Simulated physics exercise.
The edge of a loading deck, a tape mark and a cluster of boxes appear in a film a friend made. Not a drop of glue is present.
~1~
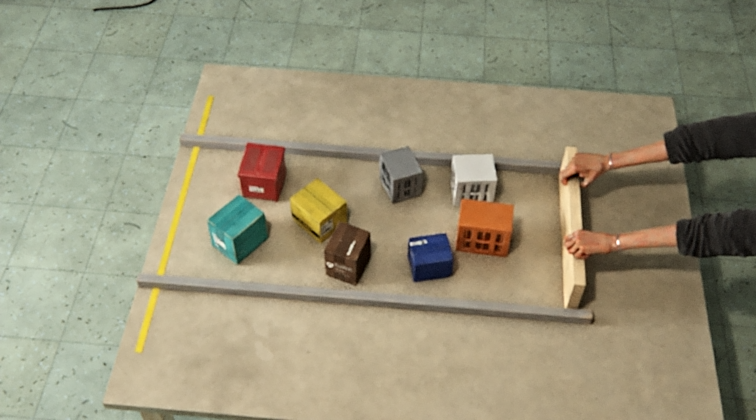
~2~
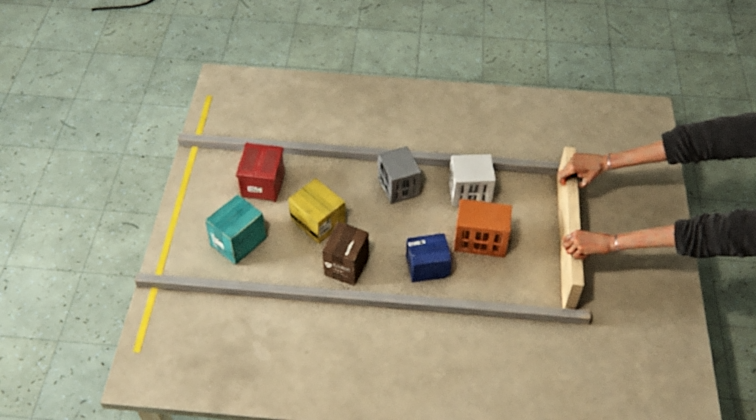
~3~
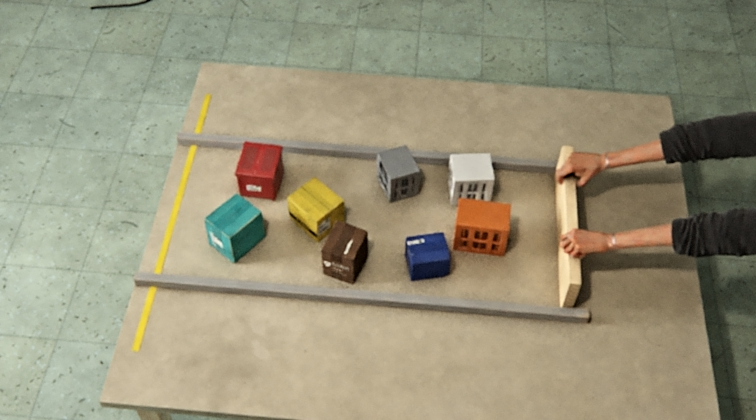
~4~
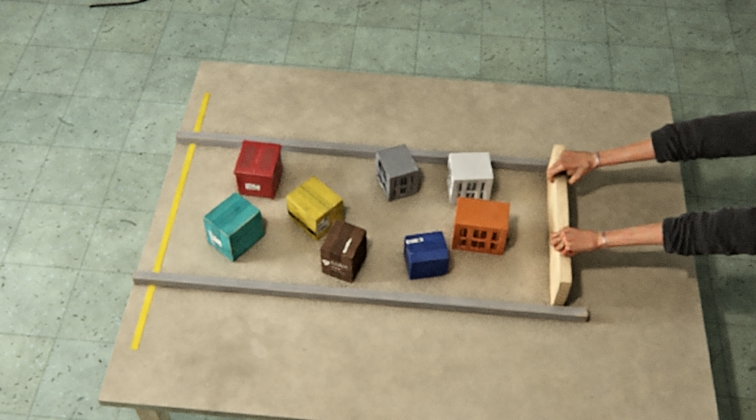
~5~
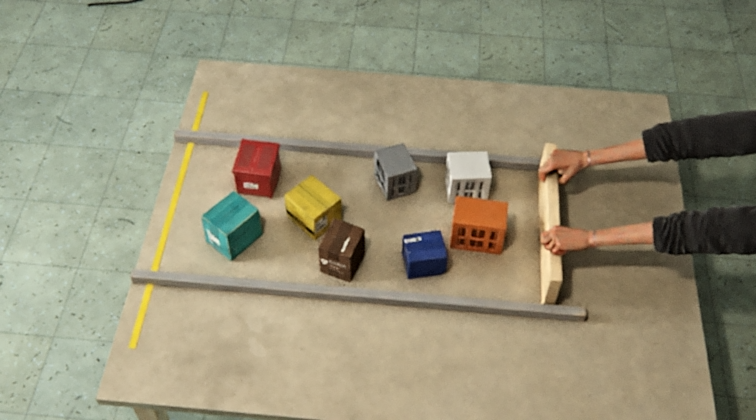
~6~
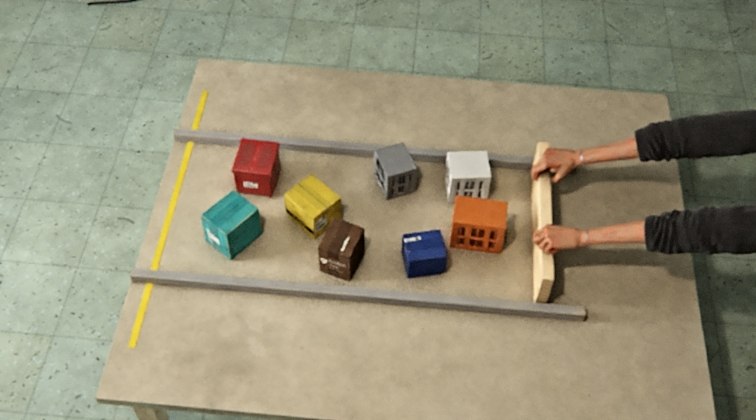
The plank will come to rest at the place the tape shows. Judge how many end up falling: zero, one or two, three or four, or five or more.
I expect at least five to drop off the edge.
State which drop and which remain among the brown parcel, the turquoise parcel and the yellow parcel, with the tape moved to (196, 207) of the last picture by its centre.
In the end the brown parcel drops, the turquoise parcel drops and the yellow parcel drops.
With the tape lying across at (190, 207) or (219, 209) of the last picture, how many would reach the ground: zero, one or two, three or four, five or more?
The first spot gives 5 or more, the second gives 3 or 4.
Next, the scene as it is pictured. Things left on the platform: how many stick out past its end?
The number is 1.
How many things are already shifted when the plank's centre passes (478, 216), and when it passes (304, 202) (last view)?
So far 3, and 8 at the second.
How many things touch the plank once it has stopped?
1.
Soon after, none off yet; turquoise parcel at rest near (232, 225); red tote at rest near (257, 168); yellow parcel at rest near (313, 206).
After that, none off yet; turquoise parcel displaced about its own width near (199, 233); red tote displaced about its own width near (206, 157); yellow parcel displaced well along near (216, 199).
In the end, the number that fall off is five or more; gone, orange crate, white crate, grey crate, brown parcel, yellow parcel, red tote and turquoise parcel.
